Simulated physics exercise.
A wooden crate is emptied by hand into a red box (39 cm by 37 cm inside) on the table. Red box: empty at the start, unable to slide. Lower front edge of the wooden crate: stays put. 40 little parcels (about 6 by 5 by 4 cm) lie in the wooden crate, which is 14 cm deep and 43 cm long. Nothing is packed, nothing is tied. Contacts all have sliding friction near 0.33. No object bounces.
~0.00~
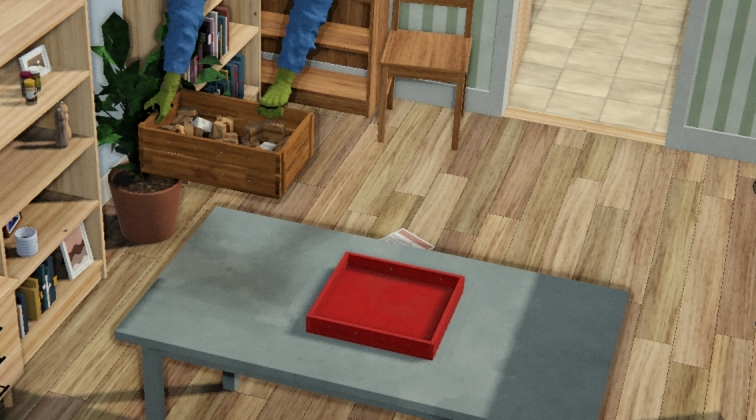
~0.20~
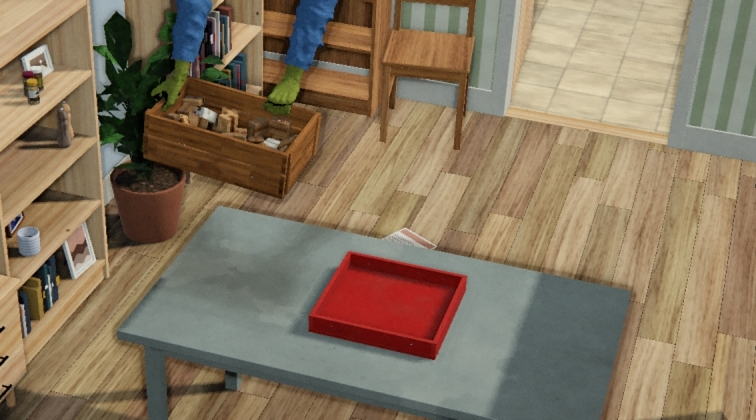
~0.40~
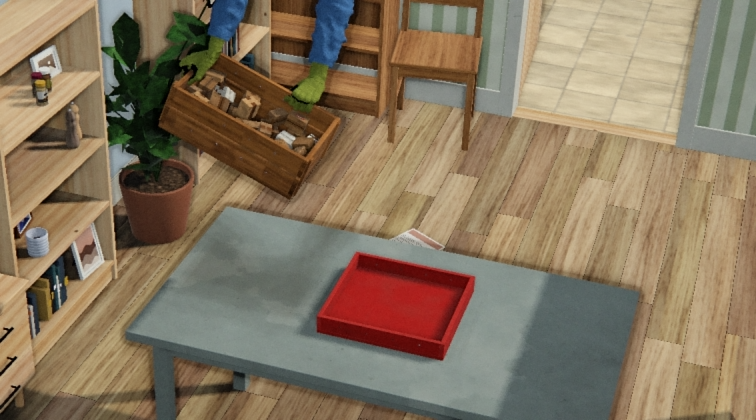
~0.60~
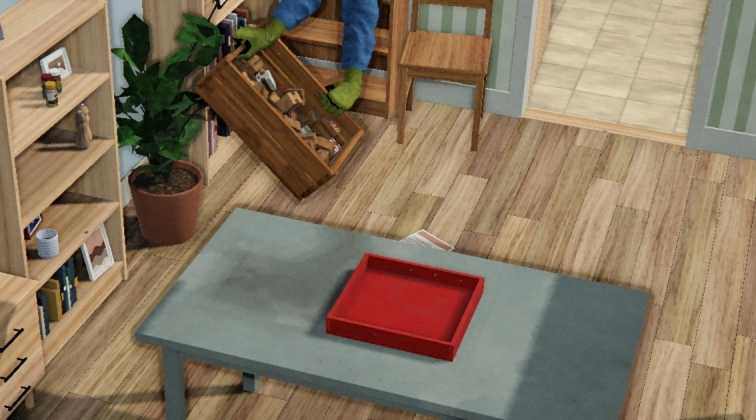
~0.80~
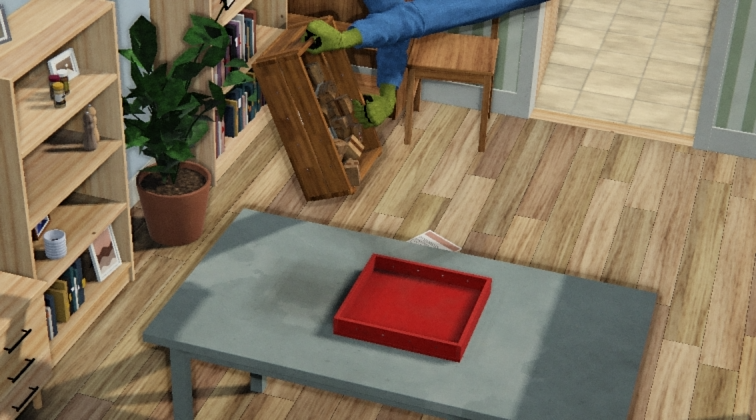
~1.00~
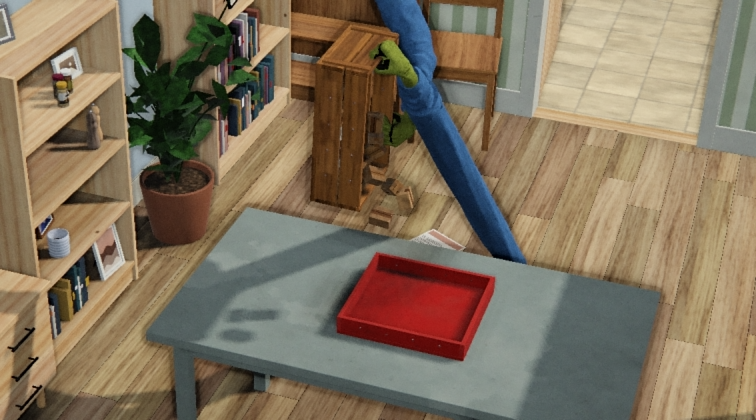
In a room with bookshelves, gloved hands tilt a wooden crate onto its side behind a table, small blocks slipping out.
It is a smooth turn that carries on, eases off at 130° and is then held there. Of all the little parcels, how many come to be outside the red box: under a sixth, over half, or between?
Not even a sixth of them finish outside the red box.
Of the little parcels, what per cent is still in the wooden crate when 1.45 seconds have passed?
I'd say close to 20 in a hundred.
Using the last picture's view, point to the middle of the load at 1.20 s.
At roughly (371, 169).
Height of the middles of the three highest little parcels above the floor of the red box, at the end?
8 cm, more or less.
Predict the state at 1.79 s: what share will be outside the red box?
Around 10 per cent at that point.
After 1.20 s, tilt 112°; 32 still in the wooden crate, 3 in the red box and 5 in the air.
After 1.45 s, tilt 128°; 9 still in the wooden crate, 8 in the red box, 3 outside the red box and 20 in the air.
After 1.79 s, tilt 130°; 37 in the red box and 3 outside the red box.
When it is over (at 2.24 s), 39 in the red box and 1 outside the red box. Asked share, 1 of 40, 2 per cent.
